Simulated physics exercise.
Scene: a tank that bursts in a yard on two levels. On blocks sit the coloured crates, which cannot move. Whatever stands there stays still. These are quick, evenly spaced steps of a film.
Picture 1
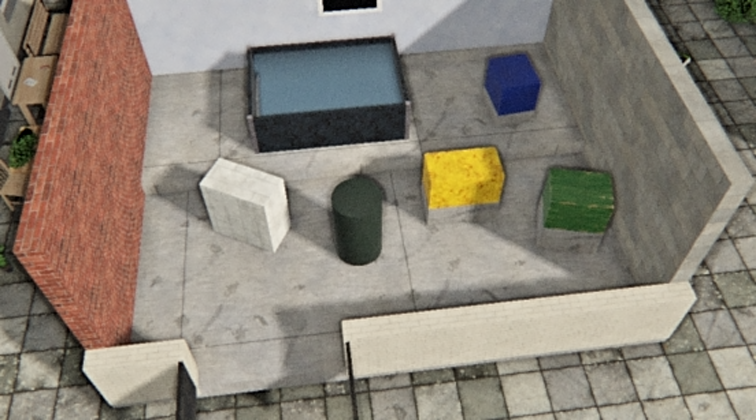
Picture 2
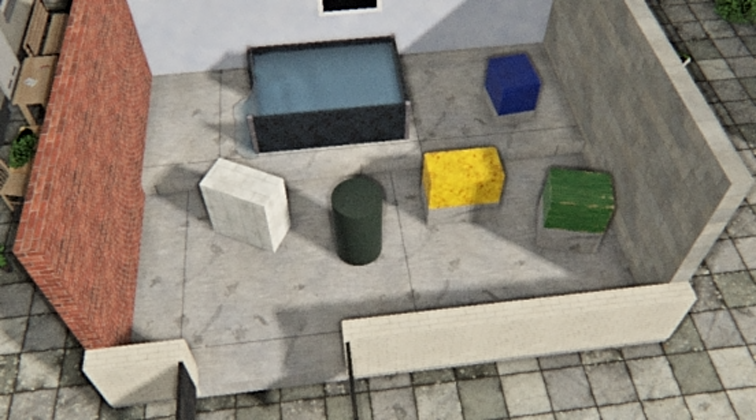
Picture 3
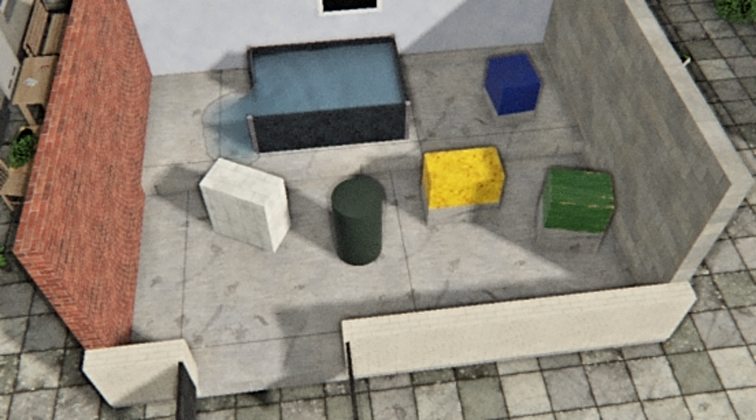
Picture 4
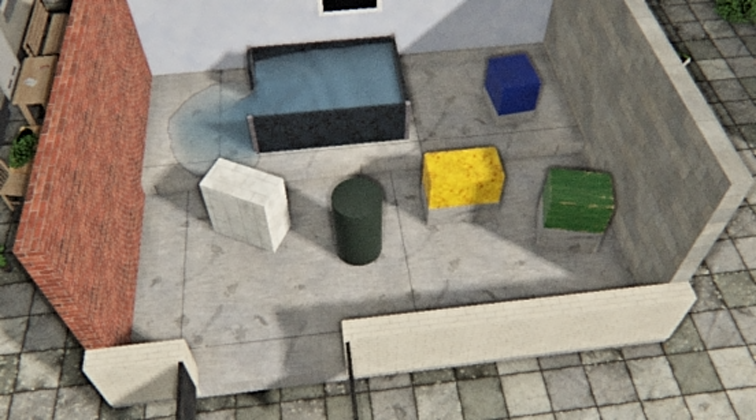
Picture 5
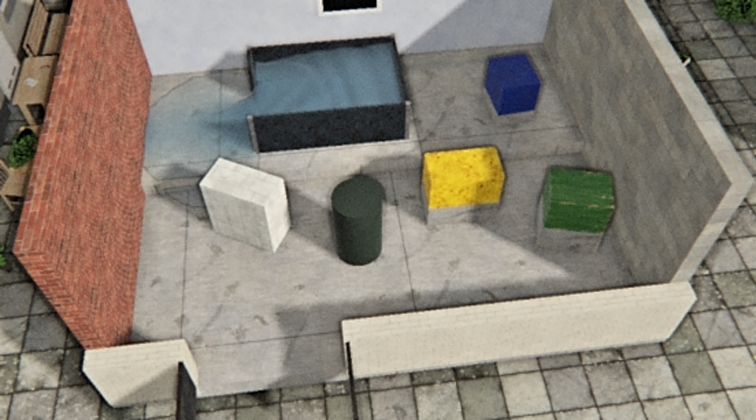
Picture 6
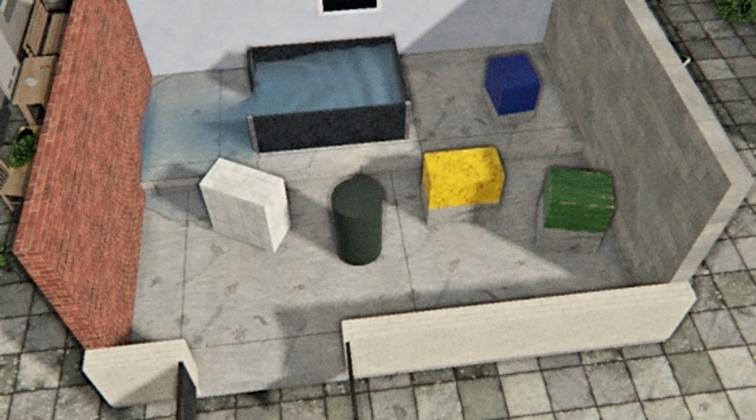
The clip opens on a walled yard with a dark tank of still water, a white block, a dark green cylinder and blue, yellow and green crates. Water breaks from the tank's left end, fans out across the grey paving, and spreads to the red brick wall while the tank's surface ripples.
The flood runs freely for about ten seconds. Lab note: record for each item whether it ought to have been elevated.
My prediction: The yellow crate is spared; the blue crate is spared; the green crate is spared.
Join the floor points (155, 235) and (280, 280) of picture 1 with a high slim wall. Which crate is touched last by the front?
I'd pick the green one.
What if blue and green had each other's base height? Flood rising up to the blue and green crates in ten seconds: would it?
Blue crate: Stays clear; green crate: Stays clear.
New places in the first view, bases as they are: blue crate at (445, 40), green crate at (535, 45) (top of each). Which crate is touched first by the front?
That would be the one in blue.
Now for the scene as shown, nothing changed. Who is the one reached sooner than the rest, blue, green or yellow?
My answer: The blue crate.
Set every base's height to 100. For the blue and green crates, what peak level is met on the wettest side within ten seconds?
20 and 20 %, roughly.
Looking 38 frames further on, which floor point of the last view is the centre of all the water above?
It is near (292, 169).
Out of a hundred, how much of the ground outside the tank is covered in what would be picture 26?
About 40 per cent.
A moment on, water covers 20 % of the floor; the yellow crate not reached, the blue crate not reached, the green crate not reached.
Next, water covers 25 % of the floor; the yellow crate not reached, the blue crate not reached, the green crate not reached.
Then, water covers 40 % of the floor; the yellow crate not reached, the blue crate not reached, the green crate not reached.
Later, water covers 70 % of the floor; the yellow crate not reached, the blue crate water round its plinth, the green crate water round its plinth.
In the end, water covers 80 % of the floor; the yellow crate stayed above the water, the blue crate stayed above the water, the green crate stayed above the water.
